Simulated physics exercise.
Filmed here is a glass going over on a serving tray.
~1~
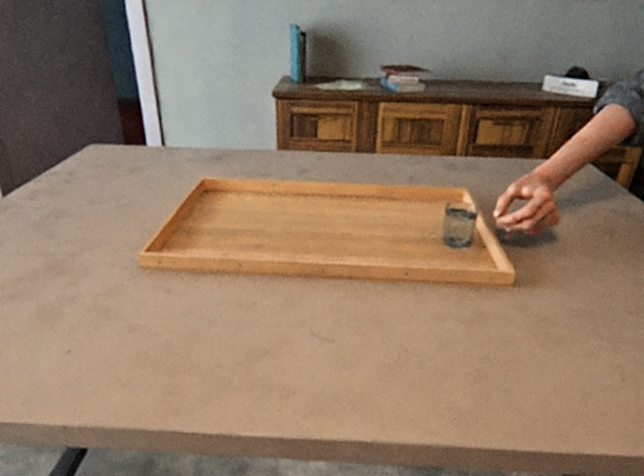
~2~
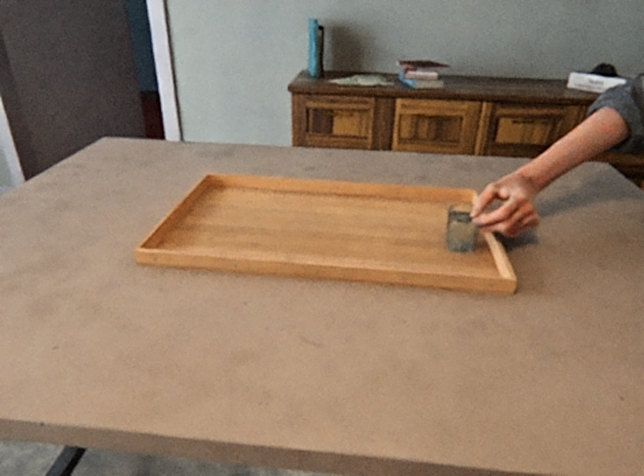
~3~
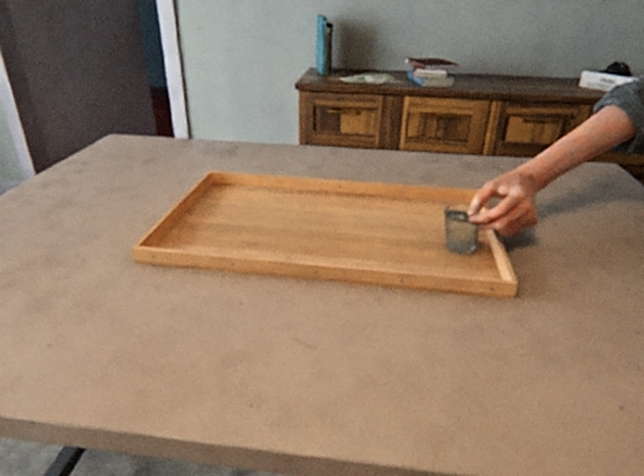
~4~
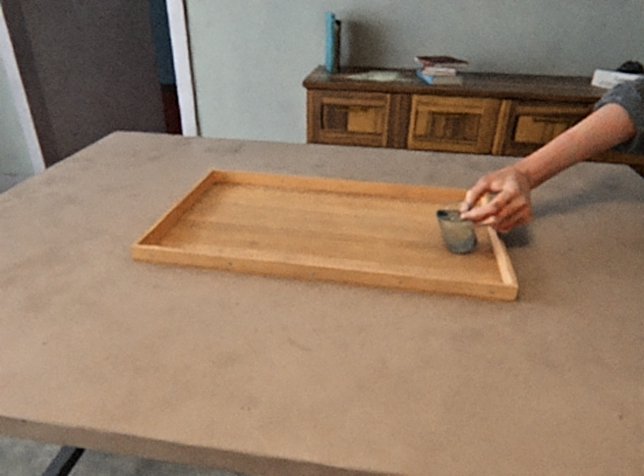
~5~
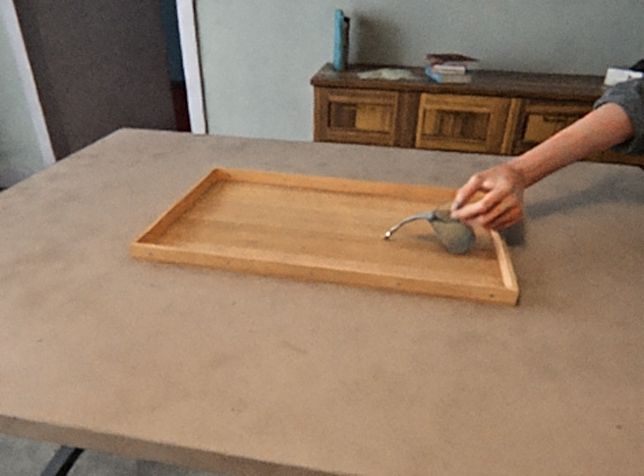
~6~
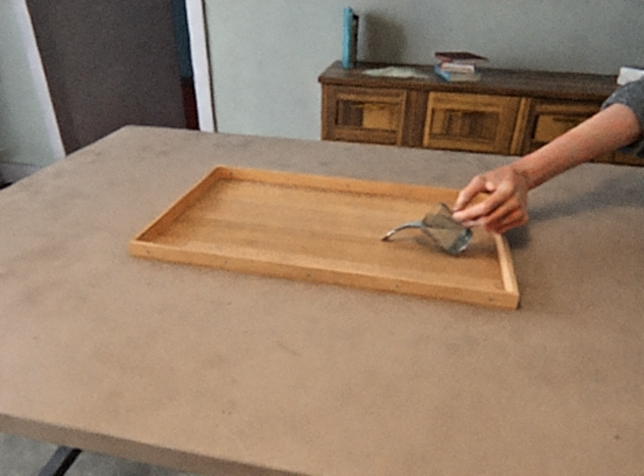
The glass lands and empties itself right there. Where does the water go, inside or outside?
The spill is caught by the tray.
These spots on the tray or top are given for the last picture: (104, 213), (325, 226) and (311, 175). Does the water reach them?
Spot one ends up out of the spill, spot two in the spill, spot three out of the spill.
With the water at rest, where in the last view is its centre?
Near (290, 225).
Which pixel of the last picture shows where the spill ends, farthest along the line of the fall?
Close to (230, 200).
Soon after, the glass lies in the tray; the puddle covers about as much as a plate; all of it is inside the rim.
Later, the puddle covers about as much as a tray; all of it is inside the rim.
In the end, the puddle covers about as much as a tray; all of it is inside the rim.
